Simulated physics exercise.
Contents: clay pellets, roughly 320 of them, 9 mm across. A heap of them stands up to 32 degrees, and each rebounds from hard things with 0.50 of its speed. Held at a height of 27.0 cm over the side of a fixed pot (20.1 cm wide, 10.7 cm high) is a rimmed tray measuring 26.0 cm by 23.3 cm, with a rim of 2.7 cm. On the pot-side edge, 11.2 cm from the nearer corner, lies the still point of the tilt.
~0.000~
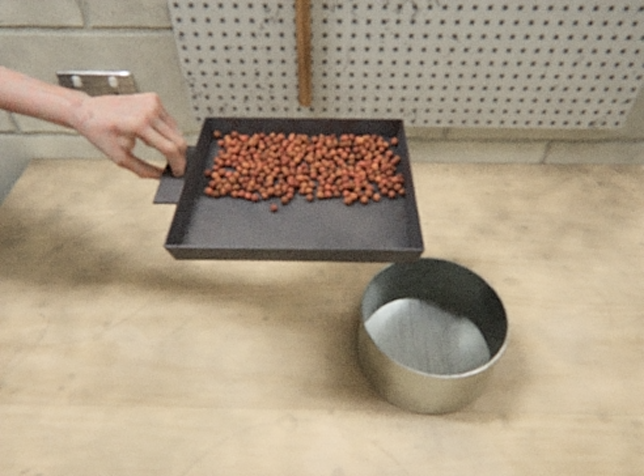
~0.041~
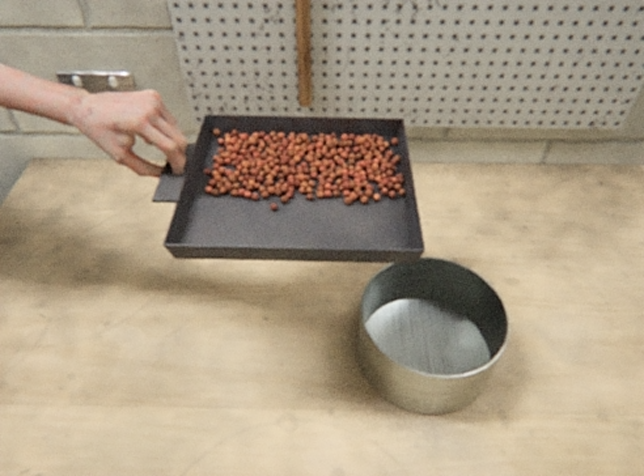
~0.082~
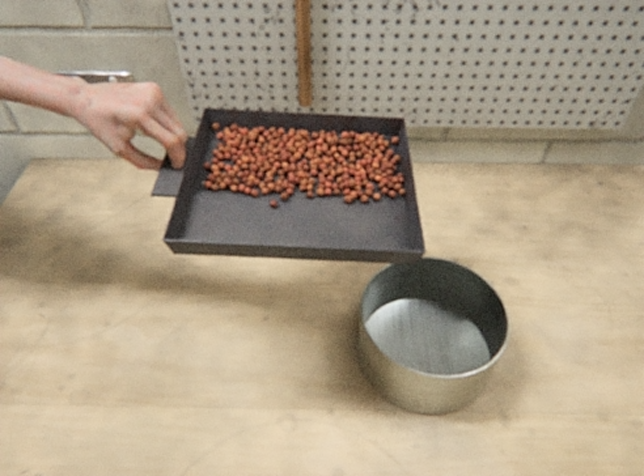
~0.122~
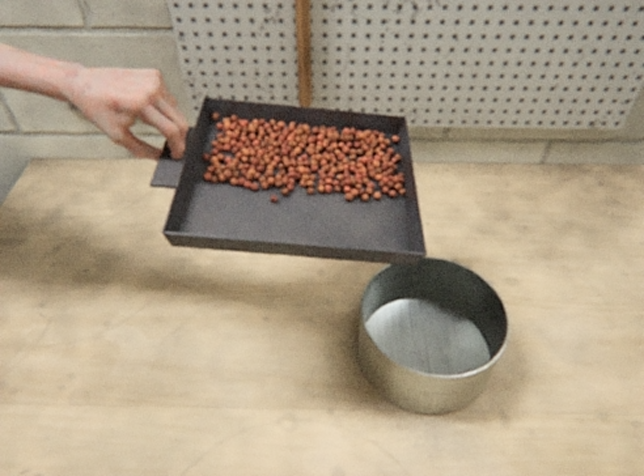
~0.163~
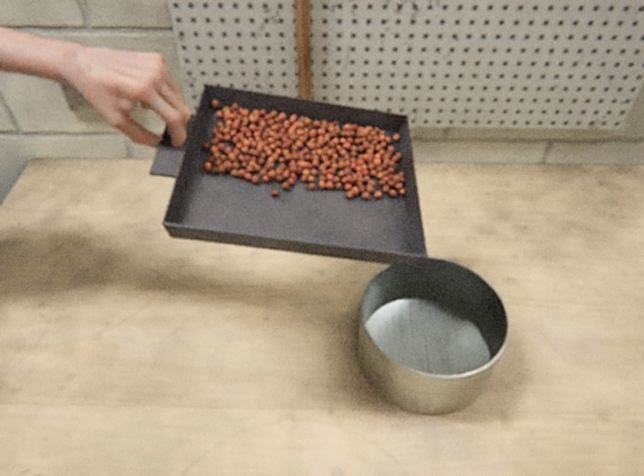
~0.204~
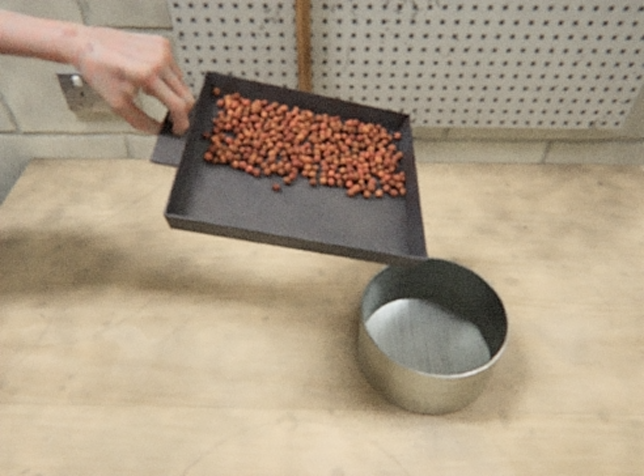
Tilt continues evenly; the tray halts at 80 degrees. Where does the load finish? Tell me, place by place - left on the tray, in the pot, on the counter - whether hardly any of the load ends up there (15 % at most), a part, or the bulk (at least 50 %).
Tray - a part, pot - the bulk, counter - hardly any.
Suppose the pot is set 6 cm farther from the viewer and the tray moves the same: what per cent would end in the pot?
Estimated share: Around 35 in a hundred.
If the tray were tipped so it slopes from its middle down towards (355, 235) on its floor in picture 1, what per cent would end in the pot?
I'd estimate about 55 %.
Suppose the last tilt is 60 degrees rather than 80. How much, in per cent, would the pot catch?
Pot share: About 15 per cent.
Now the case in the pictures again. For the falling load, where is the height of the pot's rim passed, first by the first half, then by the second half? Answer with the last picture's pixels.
Roughly (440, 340) to begin with, later roughly (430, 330).
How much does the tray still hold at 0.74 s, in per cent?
Close to 95 in a hundred parts of the load.
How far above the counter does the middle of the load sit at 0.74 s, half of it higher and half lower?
The halfway mark is near 30 cm.
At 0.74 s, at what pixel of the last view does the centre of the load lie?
Estimated load position: Around (403, 196).
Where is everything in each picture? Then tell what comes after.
Tray tilt 0 degrees, front corners at (170, 242) and (418, 246); middle of the pieces at (304, 167); pot at (434, 311), in the first picture.
Tray tilt 1 degrees, front corners at (170, 241) and (419, 246); middle of the pieces at (304, 166), in the second picture.
Tray tilt 3 degrees, front corners at (170, 236) and (419, 247); middle of the pieces at (304, 163), in the third picture.
Tray tilt 6 degrees, front corners at (169, 229) and (420, 249), lowest corner right front; middle of the pieces at (305, 158), in the fourth picture.
Tray tilt 10 degrees, front corners at (170, 220) and (421, 252), lowest corner right front; middle of the pieces at (306, 152), in the fifth picture.
Tray tilt 14 degrees, front corners at (171, 211) and (422, 254), lowest corner right front; middle of the pieces at (307, 146); pot at (434, 311). The tray's pace is about 100 degrees a second, in the sixth picture.
After 0.53 s, tilt 47 degrees; the tray holds 100 %, the pot 0 %.
After 0.74 s, tilt 68 degrees; the tray holds 95 %, the pot 0 %.
After 1.07 s, tilt 80 degrees; the tray holds 60 %, the pot 20 %.
By 2.7 s all is still; tray 30 %, pot 65 %, counter 5 %.
